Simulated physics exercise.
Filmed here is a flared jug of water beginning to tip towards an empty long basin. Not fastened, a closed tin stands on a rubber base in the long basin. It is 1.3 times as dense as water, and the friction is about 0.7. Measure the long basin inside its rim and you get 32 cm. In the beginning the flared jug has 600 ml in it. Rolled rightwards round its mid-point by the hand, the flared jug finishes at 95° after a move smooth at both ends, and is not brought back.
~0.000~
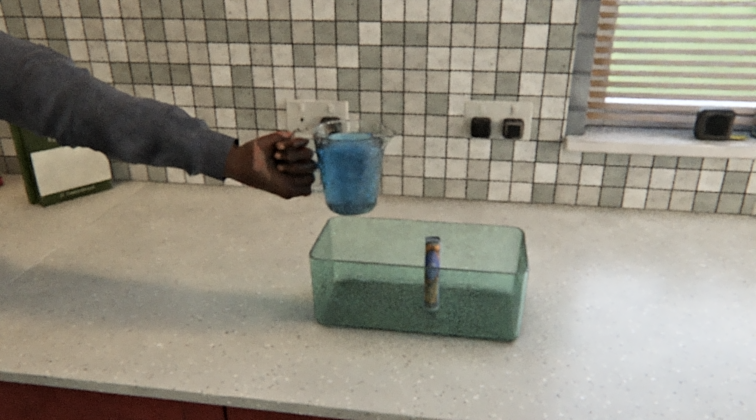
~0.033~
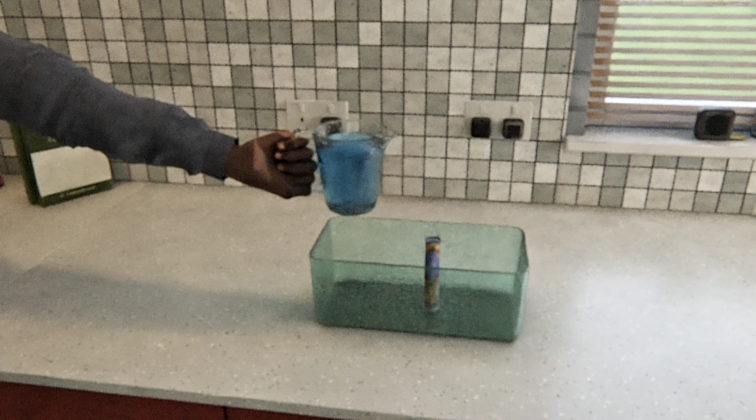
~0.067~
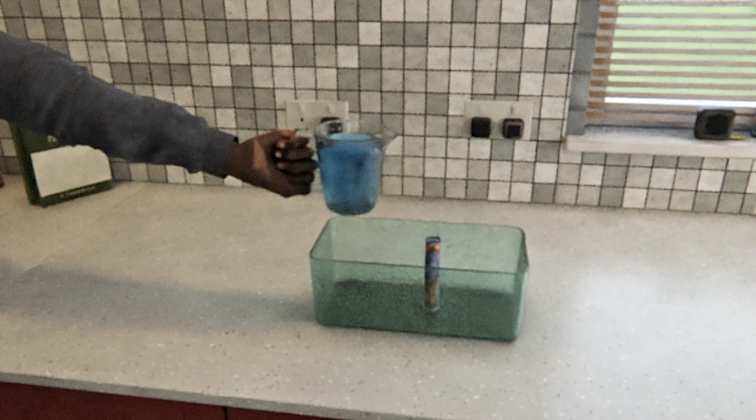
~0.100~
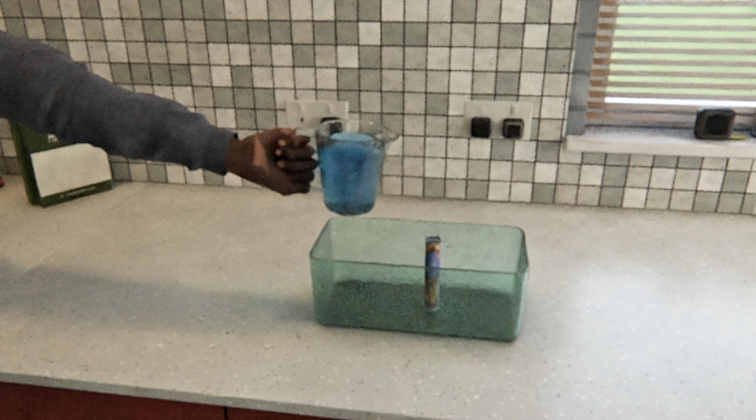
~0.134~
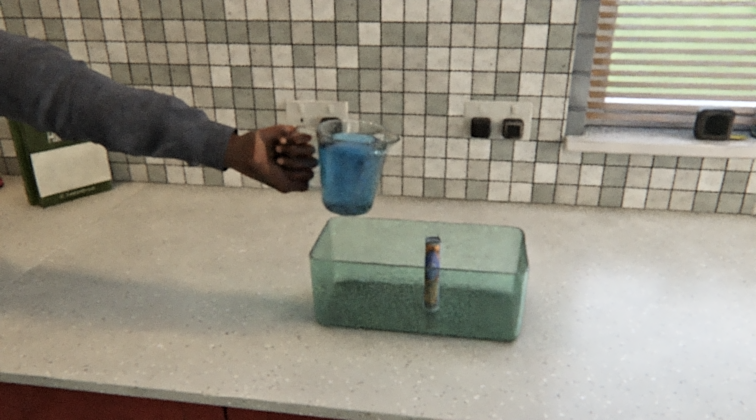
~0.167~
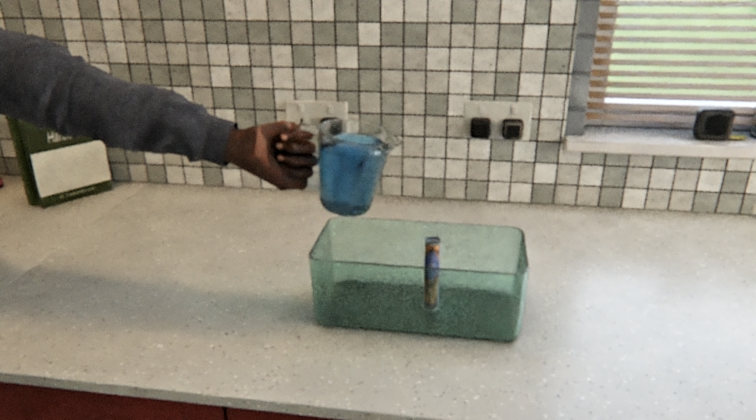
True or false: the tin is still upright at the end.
False.
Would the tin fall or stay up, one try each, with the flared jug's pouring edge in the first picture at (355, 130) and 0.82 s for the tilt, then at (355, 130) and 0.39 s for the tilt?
In the first try it remains standing; in the second it remains standing.
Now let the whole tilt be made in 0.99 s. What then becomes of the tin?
The tin tips over.
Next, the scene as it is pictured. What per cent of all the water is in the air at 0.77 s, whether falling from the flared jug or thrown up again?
About 16 per cent.
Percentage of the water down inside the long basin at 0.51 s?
Near 3 in a hundred.
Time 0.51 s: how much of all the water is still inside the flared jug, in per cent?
Near 80 in a hundred.
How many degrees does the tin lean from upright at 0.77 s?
I'd say it's tipped close to 0 degrees.
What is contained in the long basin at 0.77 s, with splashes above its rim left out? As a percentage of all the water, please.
I reckon close to 52 per cent.
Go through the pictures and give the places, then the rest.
In the first picture, tilt 0°; pouring edge (397, 133); surface from (319, 139) to (385, 142); the long basin's rim runs from (320, 237) to (526, 250); the tin's top is at (433, 243).
In the second picture, tilt 0°; pouring edge (397, 134); surface from (319, 140) to (385, 143).
In the third picture, tilt 2°; pouring edge (398, 135); surface from (320, 139) to (385, 143).
In the fourth picture, tilt 3°; pouring edge (399, 136); surface from (321, 139) to (386, 144).
In the fifth picture, tilt 6°; pouring edge (400, 139); surface from (322, 139) to (388, 145).
In the sixth picture, tilt 9°; pouring edge (402, 142); surface from (323, 139) to (390, 146).
By 0.51 s the tilt is 66° and 79 per cent is still to pour; the tin stands where it began.
By 0.77 s the tilt is 94° and 31 per cent is still to pour; the tin stands where it began.
By 1.03 s the tilt is 95° and 5 per cent is still to pour; the tin lies on its side.
By 1.32 s the tilt is 95° and 1 per cent is still to pour; the tin lies on its side.
At rest the tin lies on its side.
